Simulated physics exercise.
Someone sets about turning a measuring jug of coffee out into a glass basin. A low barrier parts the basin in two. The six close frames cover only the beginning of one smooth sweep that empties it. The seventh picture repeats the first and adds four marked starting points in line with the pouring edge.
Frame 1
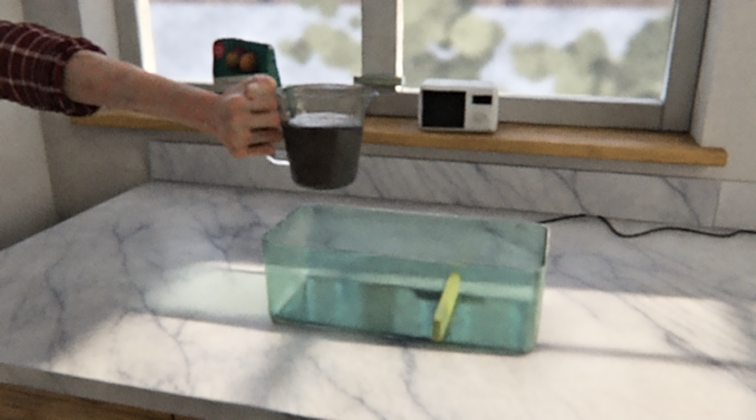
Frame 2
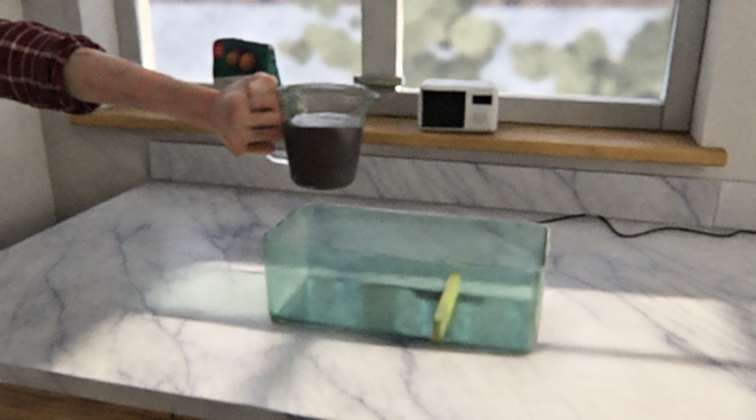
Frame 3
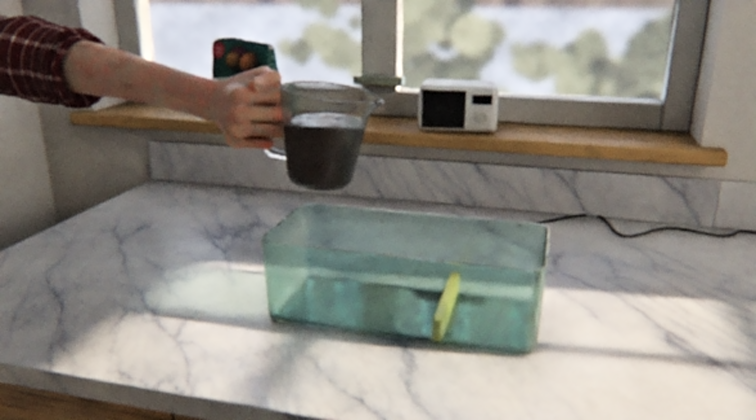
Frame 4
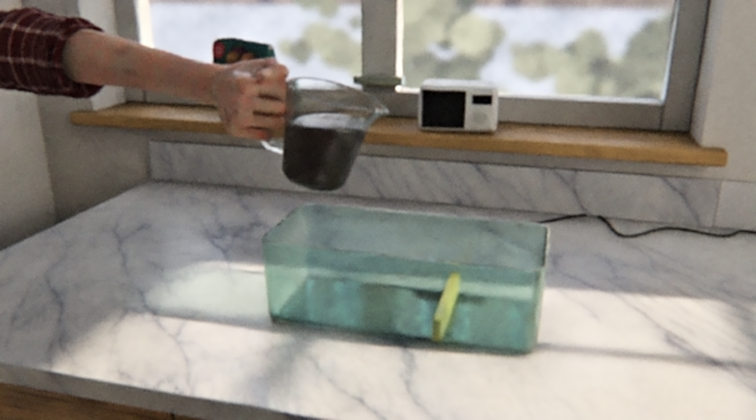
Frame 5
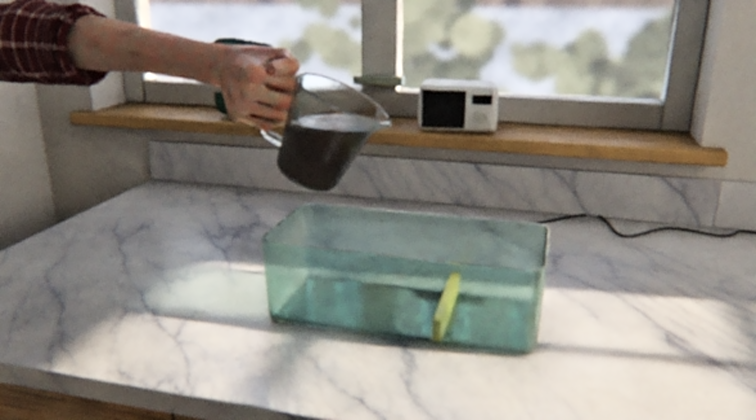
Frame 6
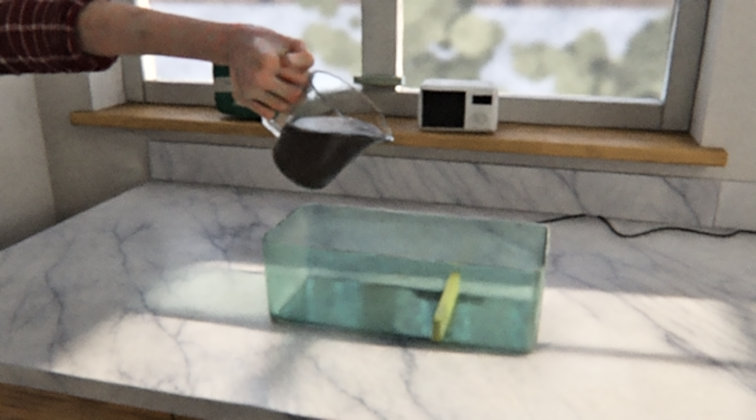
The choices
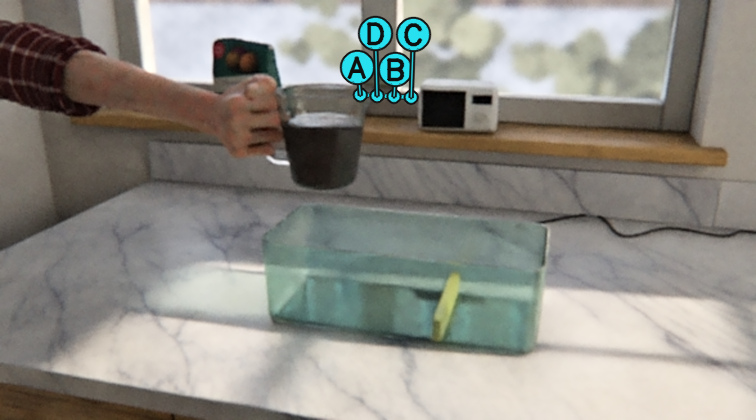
The video shows a hand in a plaid sleeve holding a glass jug of dark liquid above a clear basin with a yellow divider on a marble counter, then gradually tilting the jug to the right, with nothing leaving it.
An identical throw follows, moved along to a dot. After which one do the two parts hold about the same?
Spot C.
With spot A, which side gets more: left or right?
The left side.
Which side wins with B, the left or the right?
The left one.
On the marked copy, A at (360, 94); B at (393, 96); C at (411, 97); D at (377, 95).
Choosing A, about 87 % ends left of the wall and 11 % right of it.
Choosing B, about 83 % ends left of the wall and 15 % right of it.
Choosing C, about 55 % ends left of the wall and 44 % right of it.
Choosing D, about 86 % ends left of the wall and 11 % right of it; 3 % is lost outside.
